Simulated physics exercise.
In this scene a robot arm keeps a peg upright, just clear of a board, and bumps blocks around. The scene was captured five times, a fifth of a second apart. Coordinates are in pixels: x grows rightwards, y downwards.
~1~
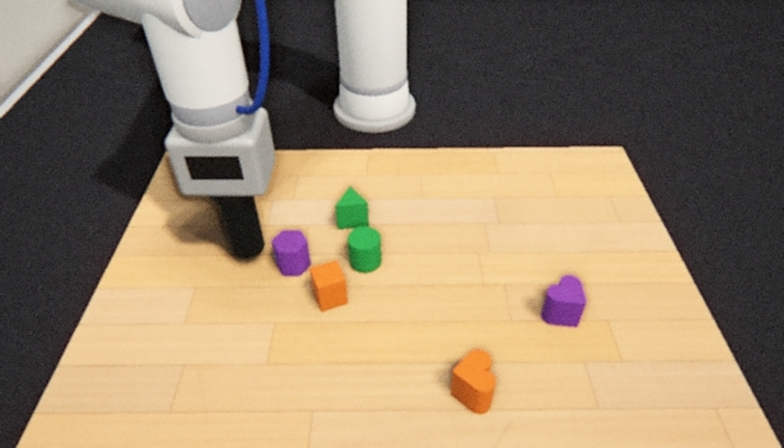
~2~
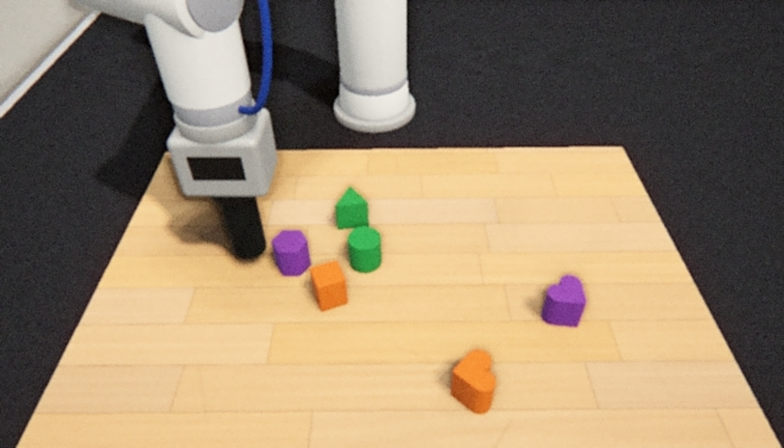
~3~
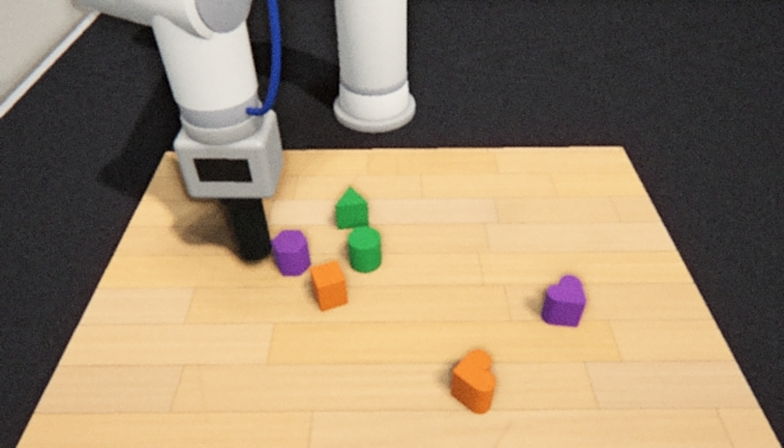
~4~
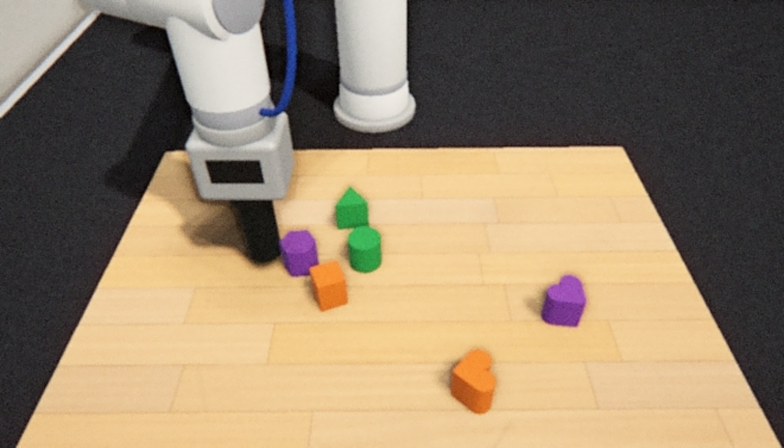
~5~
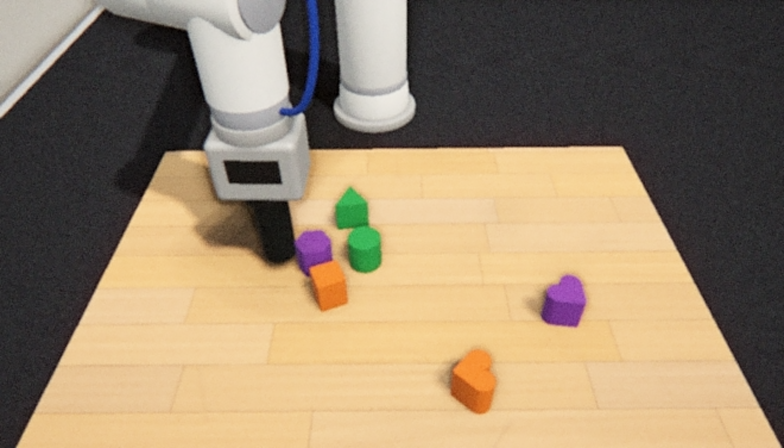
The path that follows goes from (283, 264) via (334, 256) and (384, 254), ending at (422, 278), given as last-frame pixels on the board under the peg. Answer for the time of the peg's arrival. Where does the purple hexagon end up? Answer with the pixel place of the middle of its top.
Its top middle will sit at (382, 256).
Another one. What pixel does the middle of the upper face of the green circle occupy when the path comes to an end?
At (452, 270).
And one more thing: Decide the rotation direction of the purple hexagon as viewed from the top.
Turns clockwise.
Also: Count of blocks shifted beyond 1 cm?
Once the path ends, two blocks will have shifted.
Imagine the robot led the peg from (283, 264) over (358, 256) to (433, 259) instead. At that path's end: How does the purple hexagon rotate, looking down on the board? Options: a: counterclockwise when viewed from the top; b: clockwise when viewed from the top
Letter b.
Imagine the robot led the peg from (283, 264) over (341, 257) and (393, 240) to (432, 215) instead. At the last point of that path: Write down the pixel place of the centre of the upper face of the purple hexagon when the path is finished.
I'd say the purple hexagon ends with its top centre at (378, 247).
On the path given first. One third of the way, peg (334, 244); purple hexagon (358, 245), turned 60° clockwise; green circle (393, 240).
Two thirds of the way, peg (384, 241); purple hexagon (377, 252); green circle (410, 244).
At the end, peg (423, 266); purple hexagon (382, 256), turned 165° clockwise; green triangular block not moved; green circle (452, 270).
